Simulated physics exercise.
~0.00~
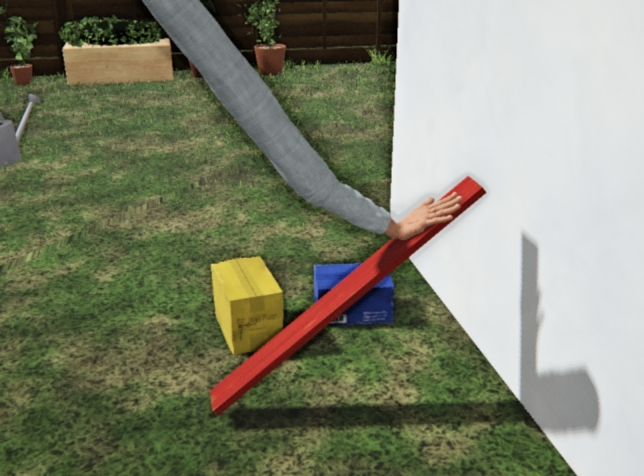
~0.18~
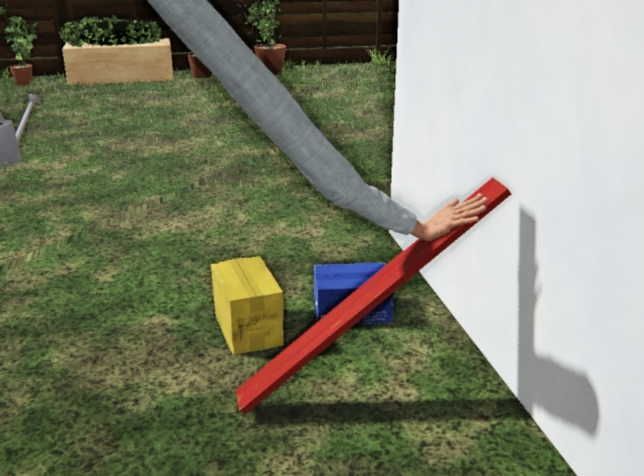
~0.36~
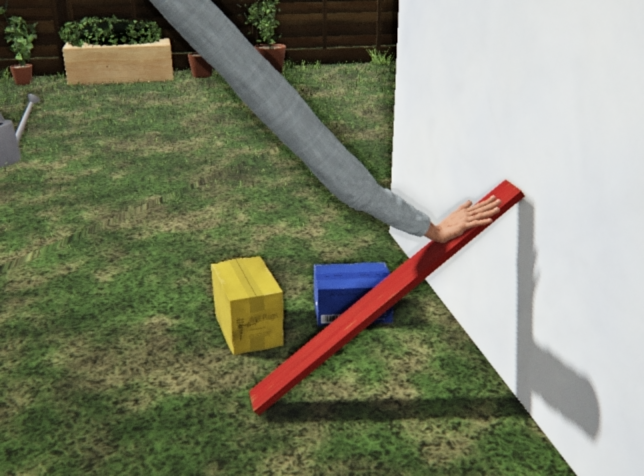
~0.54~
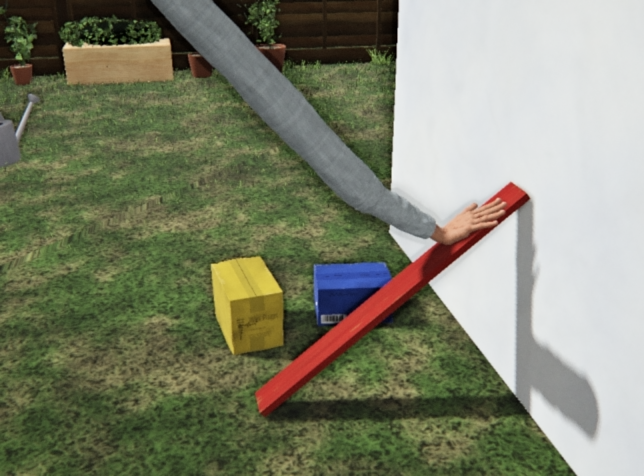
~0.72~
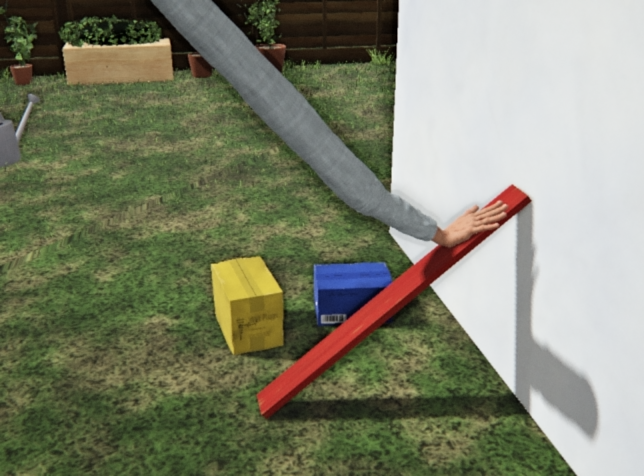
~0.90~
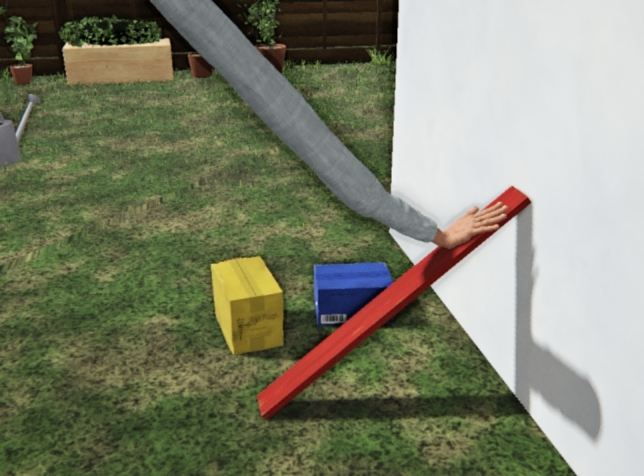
A long red plank slants under a hand in a grey sleeve, seen from a raised, fixed view of a patchy lawn beside a white wall. A yellow box sits left of a blue box on the grass behind the plank, with potted plants and a planter along a dark fence. The hand and plank shift right toward the wall, slowing until they rest almost still.
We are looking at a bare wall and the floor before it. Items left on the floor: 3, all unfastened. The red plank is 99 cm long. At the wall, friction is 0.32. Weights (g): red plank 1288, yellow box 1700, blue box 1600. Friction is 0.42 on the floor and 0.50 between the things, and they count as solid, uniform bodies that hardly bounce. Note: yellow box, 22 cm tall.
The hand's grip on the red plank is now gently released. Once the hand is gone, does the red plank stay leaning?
Moving.
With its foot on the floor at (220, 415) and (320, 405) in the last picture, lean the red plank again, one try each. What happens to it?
Slipping, then standing.
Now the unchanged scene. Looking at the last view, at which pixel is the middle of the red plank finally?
About (345, 396).
Around 1.30 s, red plank sunk by 7° near (376, 320).
Around 1.40 s, red plank sunk by 15° near (366, 338).
Around 1.50 s, red plank sunk by 28° near (354, 369).
Around 1.60 s, red plank sunk by 39° near (345, 396).
Finally (2.2 s), on their side or leaning hard on the floor, red plank; the other 2 still in place (within 10 cm). Final places as that camera would see them, red plank near (345, 396). The plank slips out.
